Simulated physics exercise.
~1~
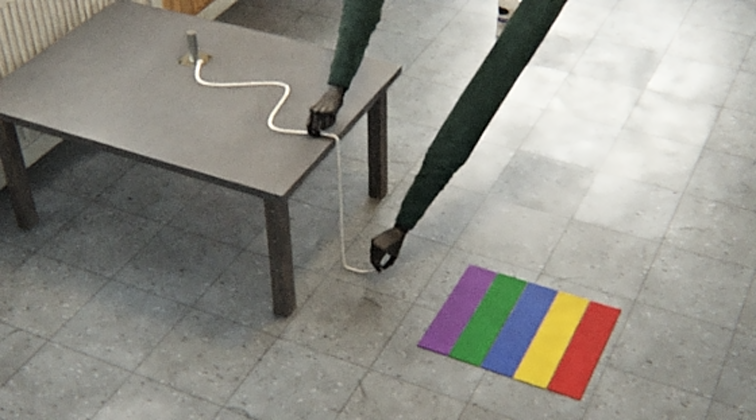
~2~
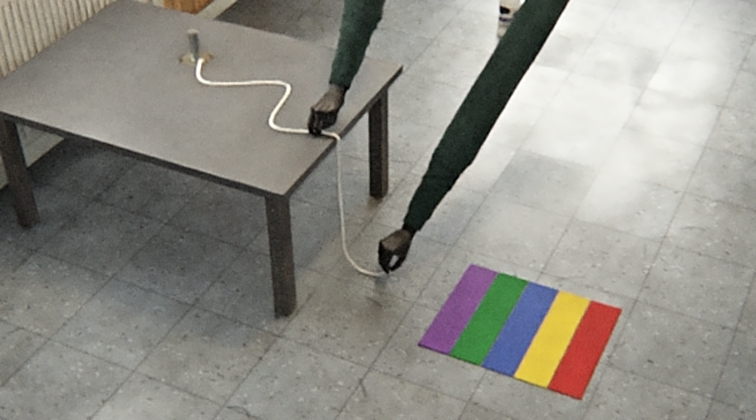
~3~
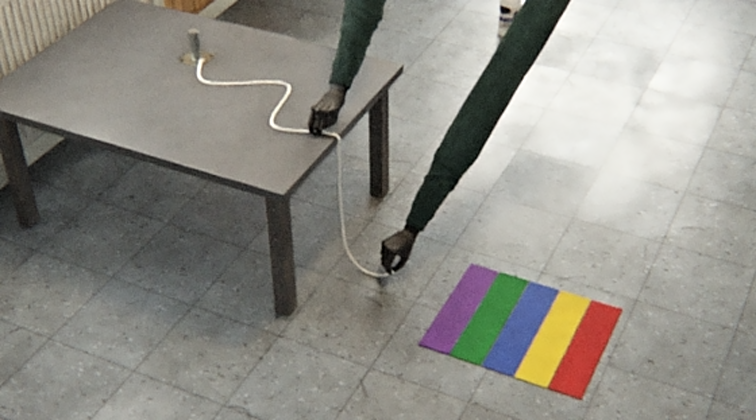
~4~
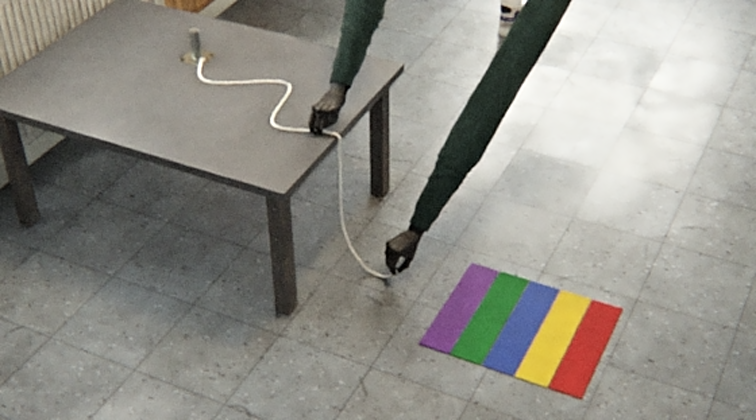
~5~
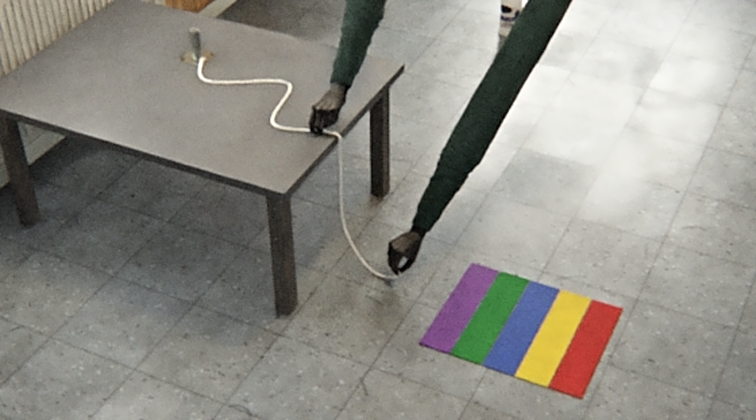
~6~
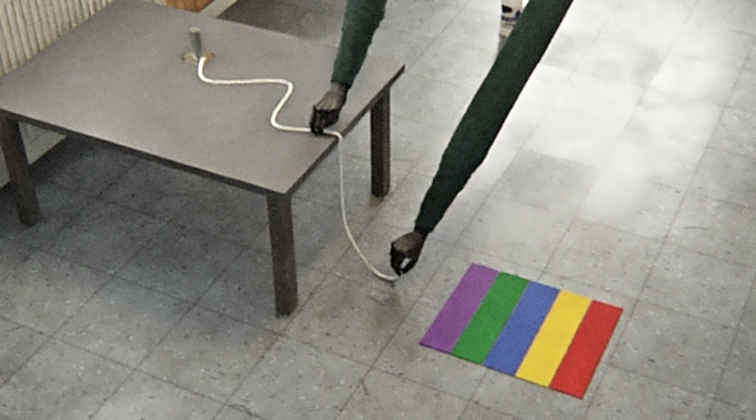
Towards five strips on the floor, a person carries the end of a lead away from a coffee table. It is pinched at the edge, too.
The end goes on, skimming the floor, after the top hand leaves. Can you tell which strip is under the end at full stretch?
Yes, the yellow one.
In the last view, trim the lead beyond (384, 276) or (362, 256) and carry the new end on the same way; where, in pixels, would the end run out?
Case by case it comes to about (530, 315) and then about (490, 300).
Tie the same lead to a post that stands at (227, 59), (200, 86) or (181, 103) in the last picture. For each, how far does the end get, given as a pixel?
Pixels, try by try: About (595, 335), (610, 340), (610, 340).
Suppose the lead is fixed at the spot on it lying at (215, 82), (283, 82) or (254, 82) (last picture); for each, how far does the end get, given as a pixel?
That would be (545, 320) for the first, (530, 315) for the second and (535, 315) for the third.
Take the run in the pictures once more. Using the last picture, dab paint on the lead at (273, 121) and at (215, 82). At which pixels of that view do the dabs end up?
Final positions are (349, 131) and (243, 75), in that order.
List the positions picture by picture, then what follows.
End (382, 269); purple (442, 335); green (473, 345); blue (505, 356); yellow (538, 366); red (572, 378), in the first picture.
End (390, 271); lead through (199, 78) (265, 83) (275, 111) (319, 132) (339, 188) (344, 247), in the second picture.
End (392, 271), in the third picture.
End (397, 272); lead through (200, 77) (267, 82) (276, 110) (320, 131) (340, 187) (351, 246), in the fourth picture.
End (399, 272), in the fifth picture.
End (402, 273); lead through (201, 76) (267, 81) (277, 110) (320, 131) (341, 187) (356, 246), in the sixth picture.
Soon after, end near (498, 303); over green.
After that, end near (538, 316); over blue.
At the stop, end near (563, 324); over yellow. It halts on the yellow strip.
